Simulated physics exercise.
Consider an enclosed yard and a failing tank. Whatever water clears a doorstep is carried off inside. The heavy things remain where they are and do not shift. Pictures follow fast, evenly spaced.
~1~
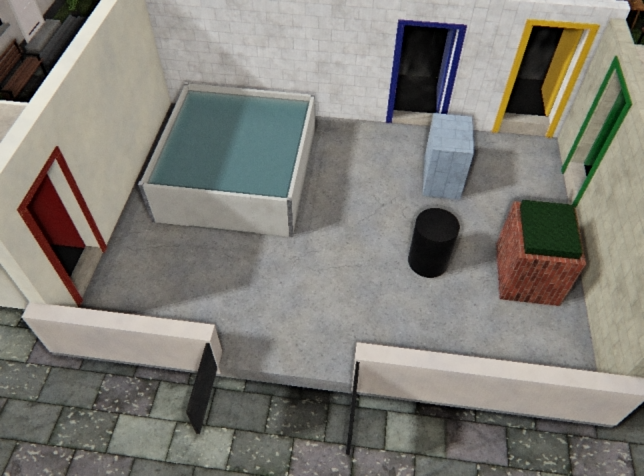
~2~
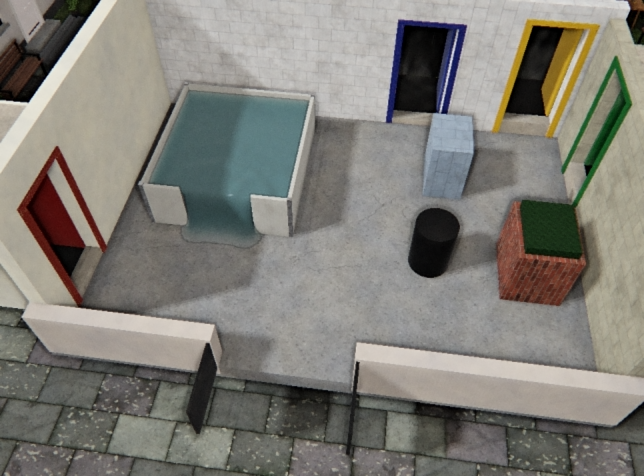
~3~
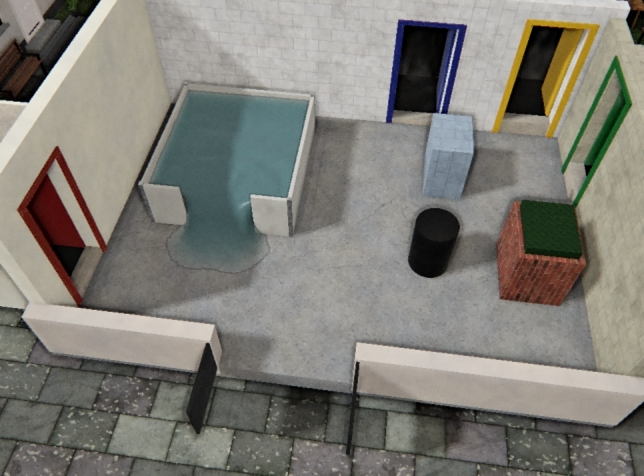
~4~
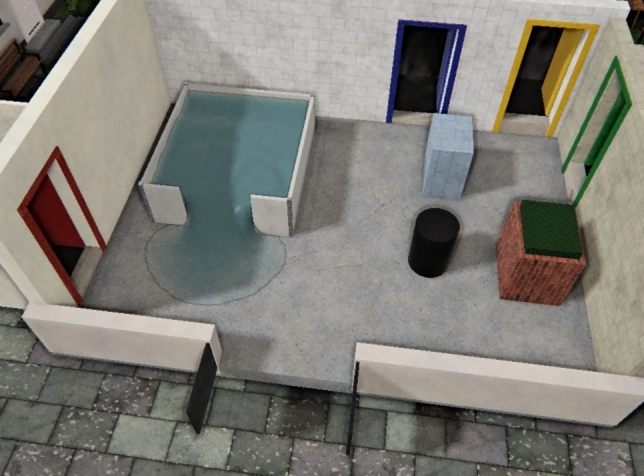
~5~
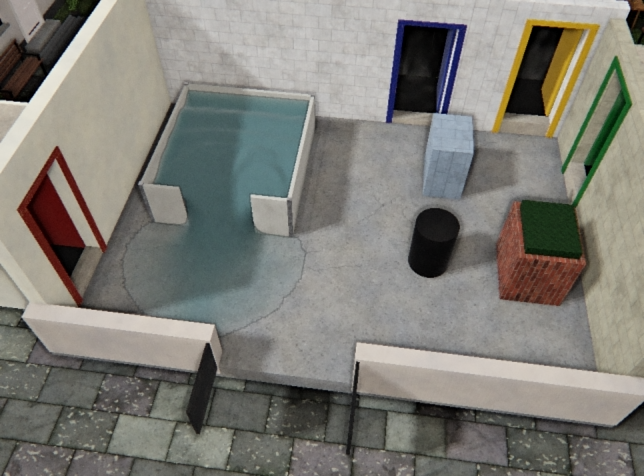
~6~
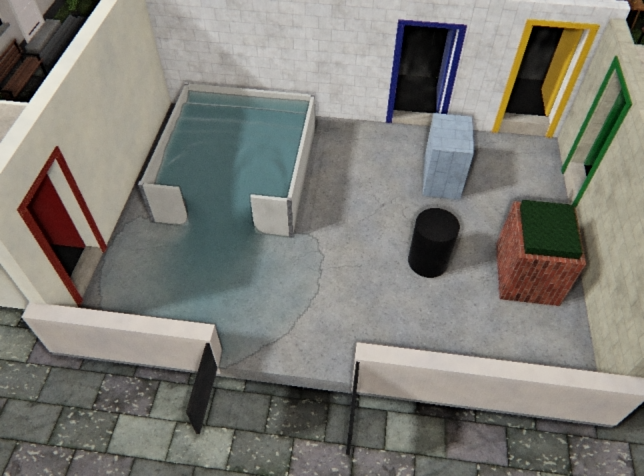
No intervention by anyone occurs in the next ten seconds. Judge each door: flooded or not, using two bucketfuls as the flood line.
The green door is not flooded. The yellow door is not flooded. The red door is flooded. The blue door is not flooded.
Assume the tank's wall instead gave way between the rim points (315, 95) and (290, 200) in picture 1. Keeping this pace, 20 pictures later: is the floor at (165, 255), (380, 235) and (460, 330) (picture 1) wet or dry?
Spot one ends up untouched by the spill, spot two deluged, spot three deluged.
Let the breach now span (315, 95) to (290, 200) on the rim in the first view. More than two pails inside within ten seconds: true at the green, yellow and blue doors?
The green one exceeds the limit, the yellow one falls short and the blue one exceeds the limit.
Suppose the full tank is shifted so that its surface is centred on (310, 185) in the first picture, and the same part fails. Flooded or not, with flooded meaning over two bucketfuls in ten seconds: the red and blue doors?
Result: Red door stays inside the limit; blue door stays inside the limit.
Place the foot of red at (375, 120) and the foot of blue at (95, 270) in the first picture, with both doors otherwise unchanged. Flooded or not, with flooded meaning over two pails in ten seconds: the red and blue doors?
Door by door: Red is spared, blue is swamped.
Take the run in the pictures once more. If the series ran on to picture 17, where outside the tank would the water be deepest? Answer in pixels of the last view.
I would choose the pixel (80, 333).
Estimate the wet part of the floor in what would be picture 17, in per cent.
By my count, 25 percent.
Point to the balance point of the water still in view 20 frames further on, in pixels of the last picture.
Centre of the water: Near (219, 213).
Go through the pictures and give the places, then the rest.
Still water in the tank at (234, 140), in the first frame.
The front is at (256, 240), out from the gap at (220, 216), in the second frame.
The front is at (246, 266), out from the gap at (220, 217), in the third frame.
The front is at (193, 299), out from the gap at (221, 217), in the fourth frame.
The front is at a hidden place, out from the gap at (221, 217), in the fifth frame.
The front is at a hidden place, out from the gap at (220, 216), in the sixth frame.
A moment on, water covers 25 % of the floor; the green door not reached, the yellow door not reached, the red door wet at the sill, nothing in, the blue door not reached.
Next, water covers 25 % of the floor; the green door not reached, the yellow door not reached, the red door under two buckets in, the blue door not reached.
Then, water covers 35 % of the floor; the green door not reached, the yellow door not reached, the red door over two buckets in, the blue door not reached.
Later, water covers 60 % of the floor; the green door not reached, the yellow door not reached, the red door far over two buckets in, the blue door wet at the sill, nothing in.
In the end, water covers 90 % of the floor; the green door wet at the sill, nothing in, the yellow door wet at the sill, nothing in, the red door far over two buckets in, the blue door wet at the sill, nothing in.
